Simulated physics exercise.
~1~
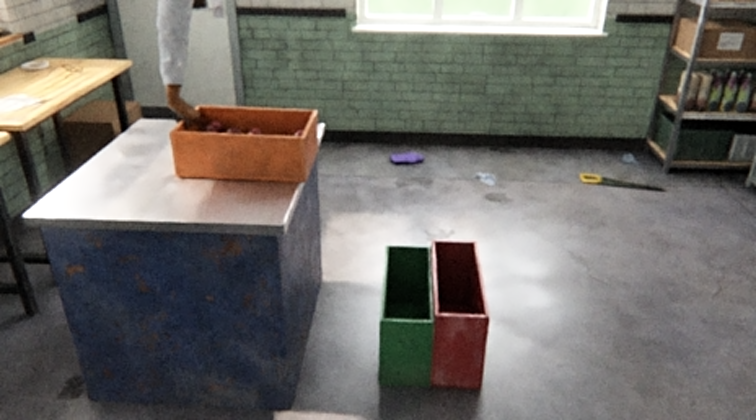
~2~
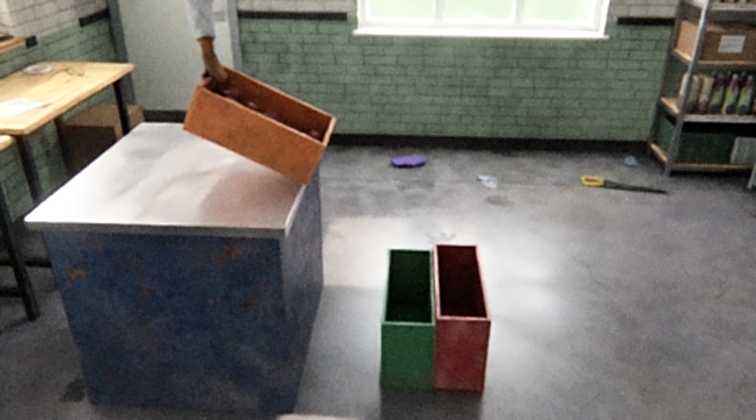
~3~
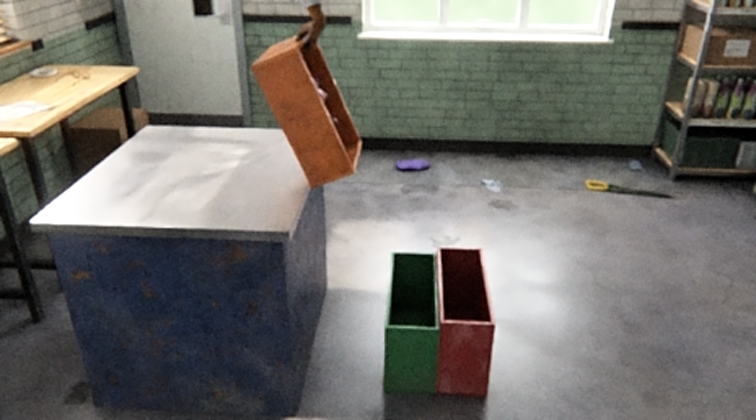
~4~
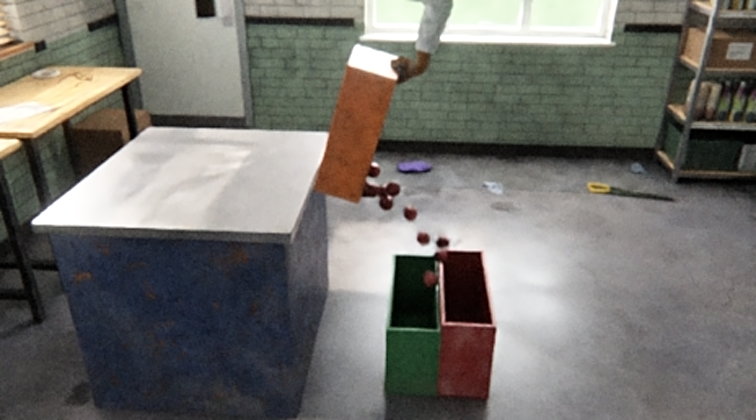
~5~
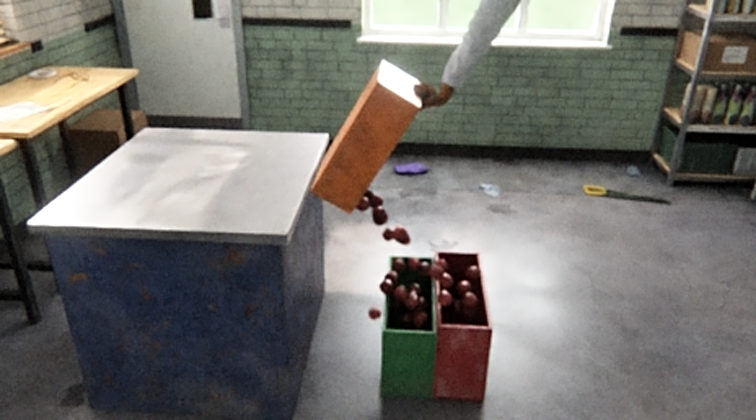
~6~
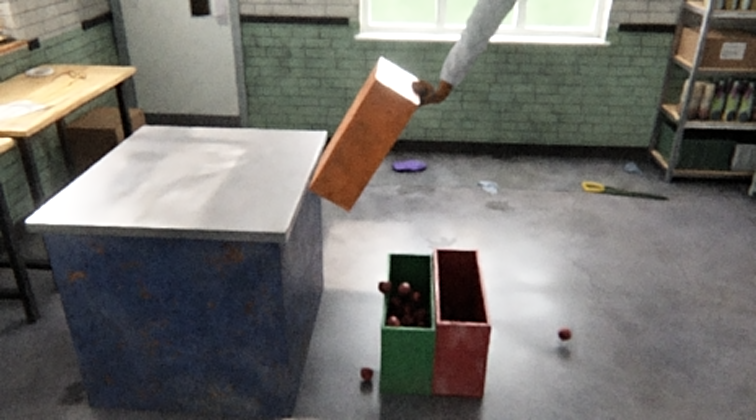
Orange box tipped up by a hand, spilling dark red balls off a bench, most landing in the green bin, few straying.
